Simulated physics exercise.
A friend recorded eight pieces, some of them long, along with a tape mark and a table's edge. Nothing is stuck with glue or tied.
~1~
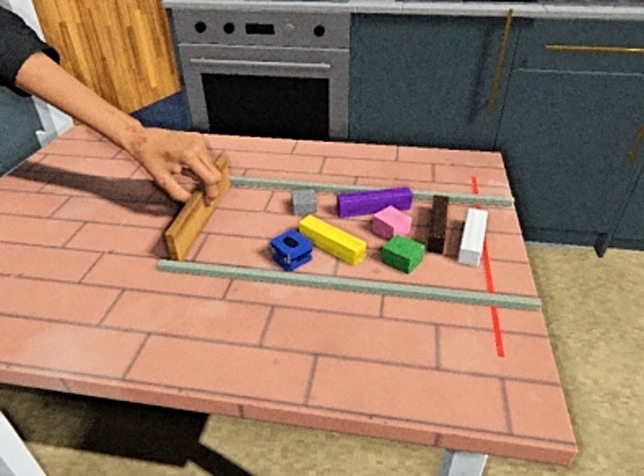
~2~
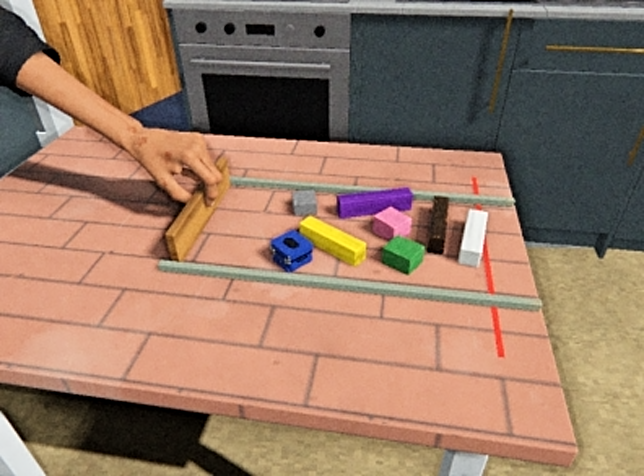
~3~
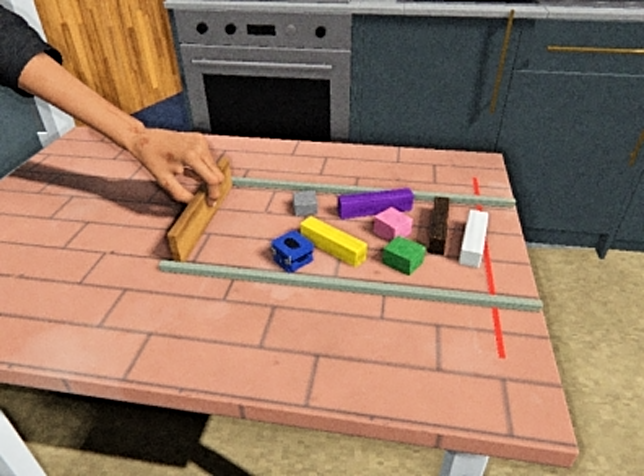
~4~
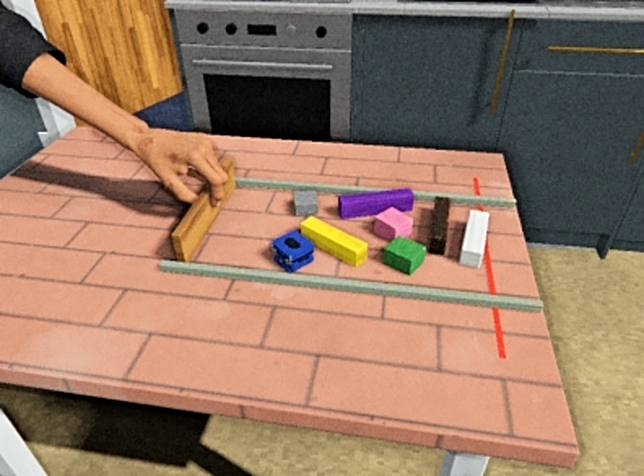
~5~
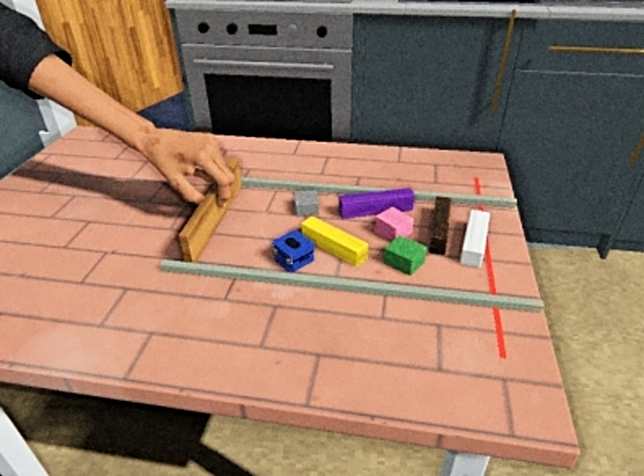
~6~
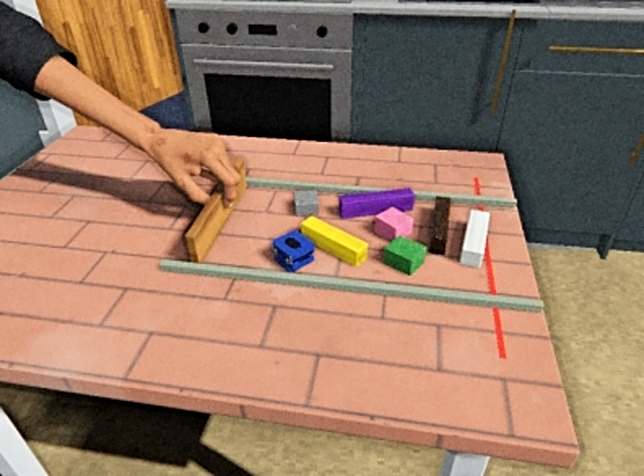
The footage shows a hand holding a wooden board upright on a brick-patterned table and sliding it slightly to the right between two pale strips, while the eight coloured pieces and the red line beyond it stay still.
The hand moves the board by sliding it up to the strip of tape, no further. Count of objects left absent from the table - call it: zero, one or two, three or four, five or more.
My call is three or four.
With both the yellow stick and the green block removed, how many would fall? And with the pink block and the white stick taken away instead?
3, then 3.
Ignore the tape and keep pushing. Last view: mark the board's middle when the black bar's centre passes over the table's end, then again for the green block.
Black bar: (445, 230); green block: (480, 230).
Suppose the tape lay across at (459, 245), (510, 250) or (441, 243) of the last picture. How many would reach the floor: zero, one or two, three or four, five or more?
In turn: Just one or two; more than four; one to two.
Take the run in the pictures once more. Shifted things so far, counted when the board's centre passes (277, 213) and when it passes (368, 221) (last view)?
Counting first: 0, next 7.
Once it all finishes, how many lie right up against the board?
The figure is 3.
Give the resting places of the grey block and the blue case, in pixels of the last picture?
One is at about (497, 221), the other at about (518, 280).
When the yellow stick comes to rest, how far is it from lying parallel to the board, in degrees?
Near 35 degrees.
Soon after, none off yet; white stick at rest near (475, 238); black bar at rest near (440, 224); green block at rest near (405, 255).
Then, none off yet; white stick moved a little near (499, 242); black bar moved a little near (485, 230); green block moved about its own width near (457, 254).
At rest, the number that fall off is three or four; fallen, purple stick, green block, black bar and white stick.
